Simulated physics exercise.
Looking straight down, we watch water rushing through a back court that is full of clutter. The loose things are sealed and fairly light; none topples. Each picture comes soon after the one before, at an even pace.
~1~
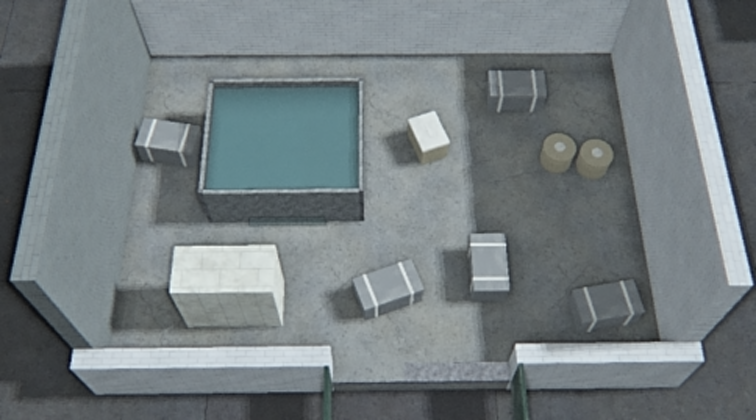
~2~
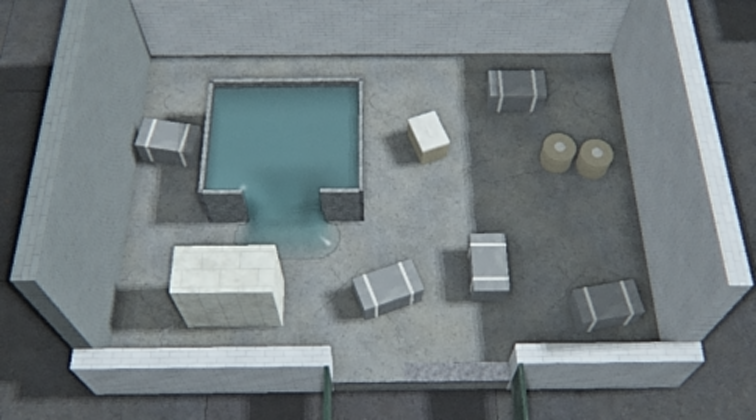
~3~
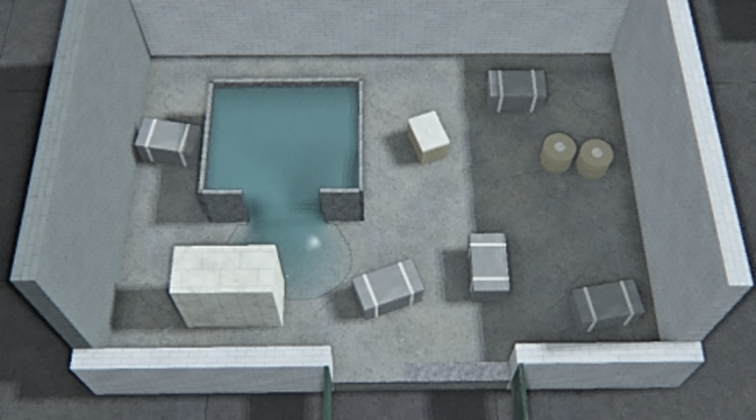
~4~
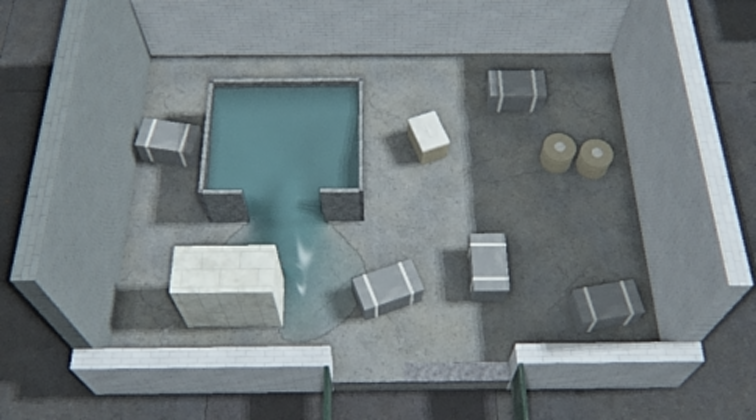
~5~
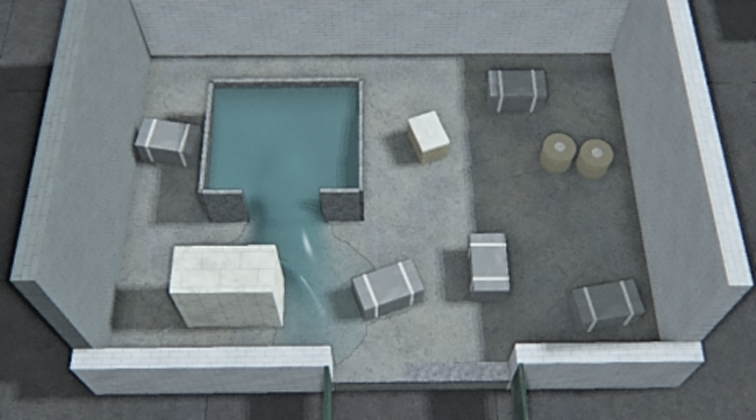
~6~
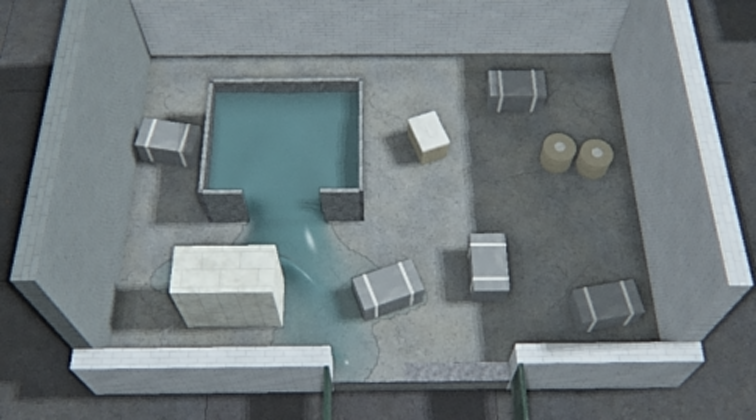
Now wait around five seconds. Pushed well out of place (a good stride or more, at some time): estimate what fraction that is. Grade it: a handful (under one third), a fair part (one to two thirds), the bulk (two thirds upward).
A handful.
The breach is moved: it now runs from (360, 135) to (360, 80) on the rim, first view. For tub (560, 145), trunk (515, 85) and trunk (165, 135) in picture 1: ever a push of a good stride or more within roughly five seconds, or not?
Object by object: Covered the distance, covered the distance, short of it.
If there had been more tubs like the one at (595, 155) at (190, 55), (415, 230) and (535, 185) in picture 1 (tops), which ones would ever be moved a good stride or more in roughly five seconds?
The first travels far, the second sits tight, the third sits tight.
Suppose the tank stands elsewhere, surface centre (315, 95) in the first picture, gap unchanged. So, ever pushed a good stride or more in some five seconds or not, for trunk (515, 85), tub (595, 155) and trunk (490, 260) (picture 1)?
The first: Did not travel far; the second: Did not travel far; the third: Did not travel far.
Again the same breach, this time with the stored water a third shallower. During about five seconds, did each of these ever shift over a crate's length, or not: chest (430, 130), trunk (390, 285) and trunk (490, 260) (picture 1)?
Taking them as listed - a shorter distance for the first, the full distance for the second, a shorter distance for the third.
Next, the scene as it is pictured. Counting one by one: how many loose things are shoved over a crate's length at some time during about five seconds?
2 in all.
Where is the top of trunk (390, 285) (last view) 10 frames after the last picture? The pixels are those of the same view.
It should be near (478, 307).
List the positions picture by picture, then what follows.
In the first picture, a trunk at (388, 284), on the bottom; a trunk at (167, 135) rests on the ground; 0 of 8 have shifted.
In the second picture, a trunk at (388, 284) rests on the ground; a trunk at (167, 135) rests on the ground; 0 of 8 have shifted.
In the third picture, a trunk at (388, 284) rests on the ground; a trunk at (167, 135), on the bottom; 0 of 8 have shifted.
In the fourth picture, a trunk at (388, 284), on the bottom; a trunk at (167, 135), on the bottom; 0 of 8 have shifted.
In the fifth picture, a trunk at (388, 284), on the bottom; a trunk at (167, 135), on the bottom; 0 of 8 have shifted.
In the sixth picture, a trunk at (388, 284) rests on the ground; a trunk at (167, 135), on the bottom; 0 of 8 have shifted.
A moment on, 0 of 8 are well off their spots; 0 afloat.
Next, 1 of 8 are well off their spots; 0 afloat.
Later, 2 of 8 are well off their spots; 0 afloat.
In the end, 2 of 8 are well off their spots, and 2 have been at some point; 0 afloat.
